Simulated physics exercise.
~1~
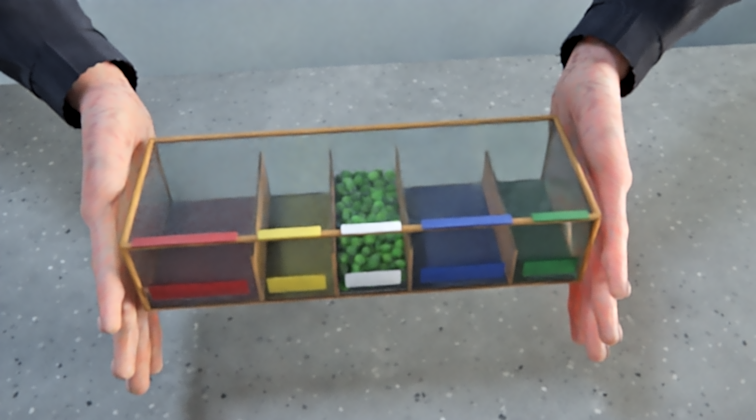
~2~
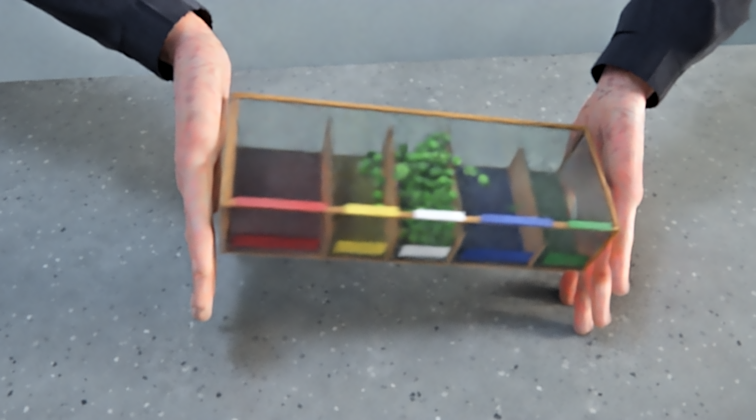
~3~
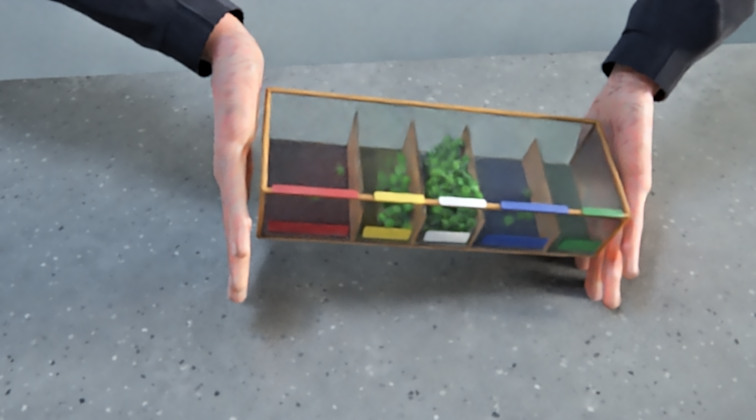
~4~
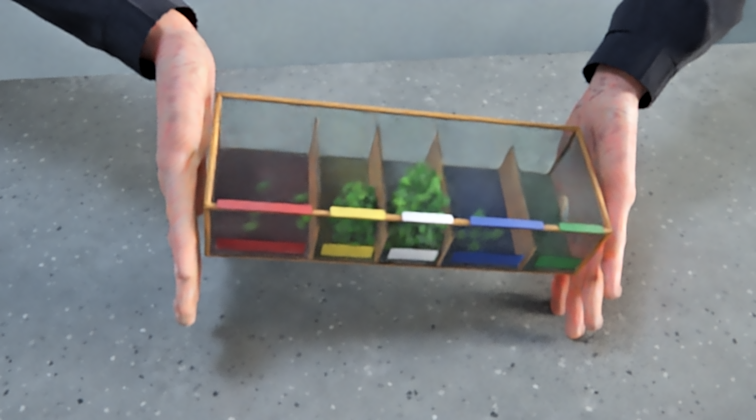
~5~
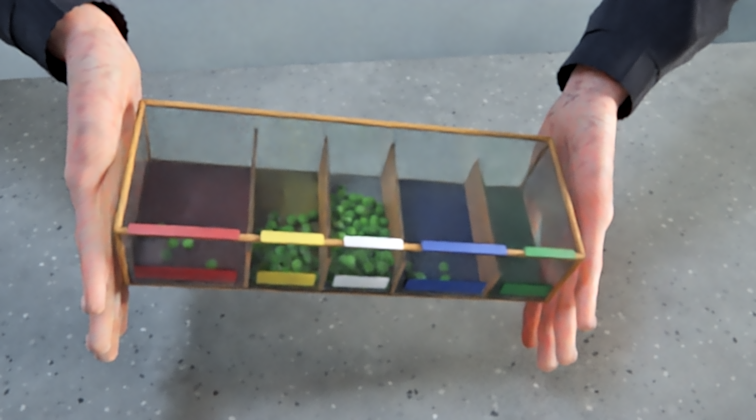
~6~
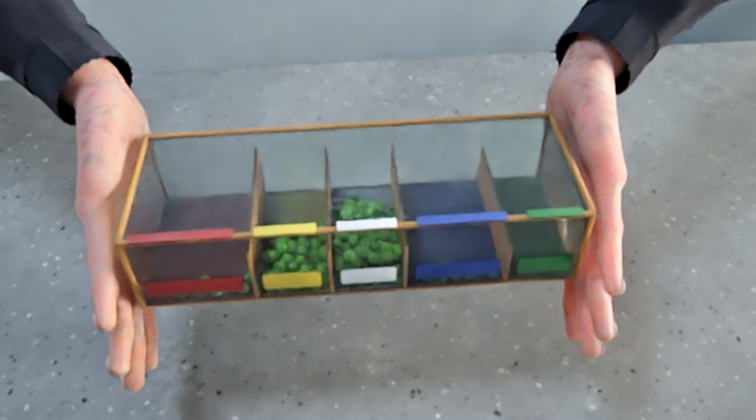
Two hands in dark sleeves hold a clear, wood-edged box by its ends above a speckled grey surface, seen from above and in front. Its five compartments are marked red, yellow, white, blue and green from left to right, and small green peas fill the white one. The hands tilt the box down to the right and shake it to and fro, tossing peas over the partitions. Many land in the yellow section and a few in the red and blue. The hands then bring it level, with most peas still in white, a sizeable share in yellow.
